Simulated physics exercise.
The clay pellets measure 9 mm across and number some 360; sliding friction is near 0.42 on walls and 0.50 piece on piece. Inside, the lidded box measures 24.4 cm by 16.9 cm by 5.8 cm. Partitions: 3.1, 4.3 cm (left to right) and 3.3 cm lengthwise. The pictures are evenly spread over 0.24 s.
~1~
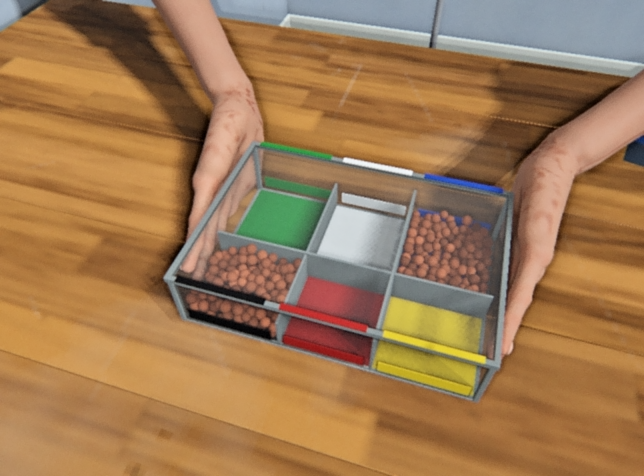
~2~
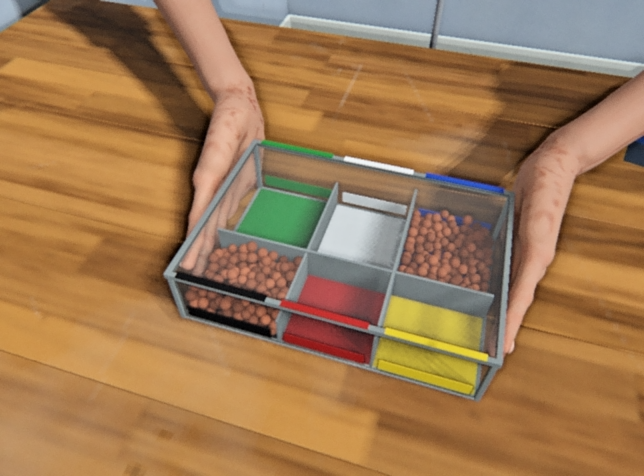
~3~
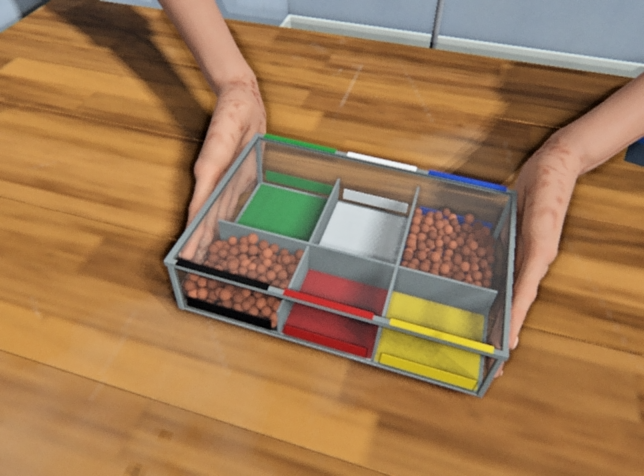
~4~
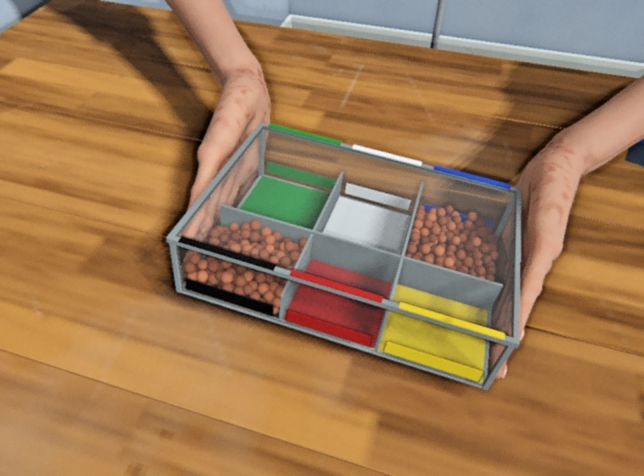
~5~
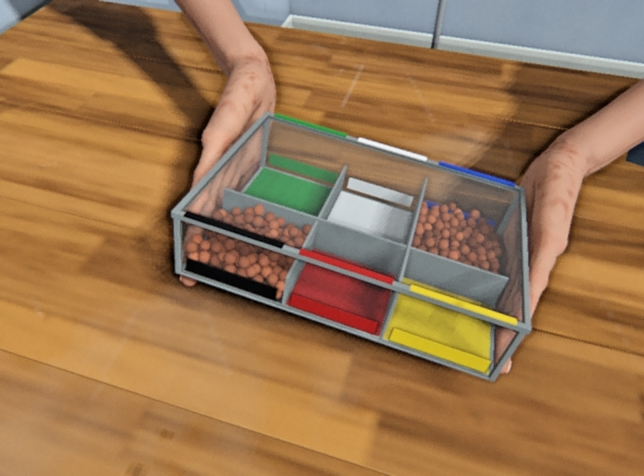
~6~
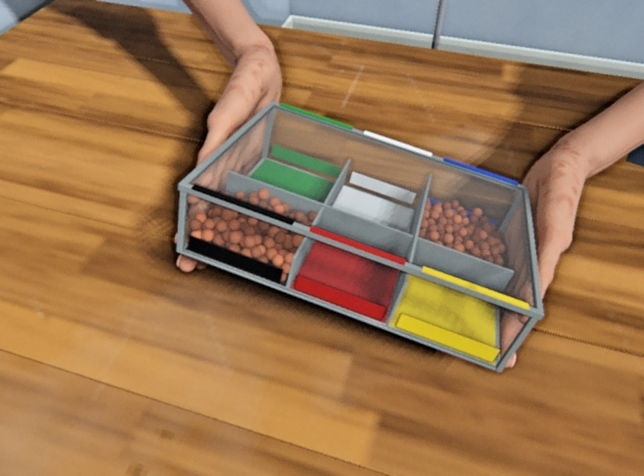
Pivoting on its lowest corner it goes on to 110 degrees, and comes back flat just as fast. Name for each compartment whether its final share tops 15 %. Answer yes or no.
Red no, blue yes, green no, yellow no, white yes, black no.
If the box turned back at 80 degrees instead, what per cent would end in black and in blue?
In that case black 20, blue 55.
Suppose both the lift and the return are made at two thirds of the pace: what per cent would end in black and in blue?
In that case black 0; blue 65.
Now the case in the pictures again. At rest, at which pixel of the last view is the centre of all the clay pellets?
Near (433, 237).
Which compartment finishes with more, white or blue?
The blue compartment.
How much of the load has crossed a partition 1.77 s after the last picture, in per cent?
Some 45 per cent.
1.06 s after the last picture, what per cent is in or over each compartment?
Red 0; blue 55; green 5; yellow 0; white 20; black 15.
Then, 1.06 s after the last picture, tilt 110 degrees; blue 55 %, green 5 %, white 20 %, black 15 %.
Then, 1.77 s after the last picture, tilt 49 degrees; blue 60 %, white 35 %.
Then, 2.50 s after the last picture, tilt 0 degrees; blue 60 %, white 35 %.
In the end, red 0 %, blue 60 %, green 0 %, yellow 0 %, white 35 %, black 0 %.
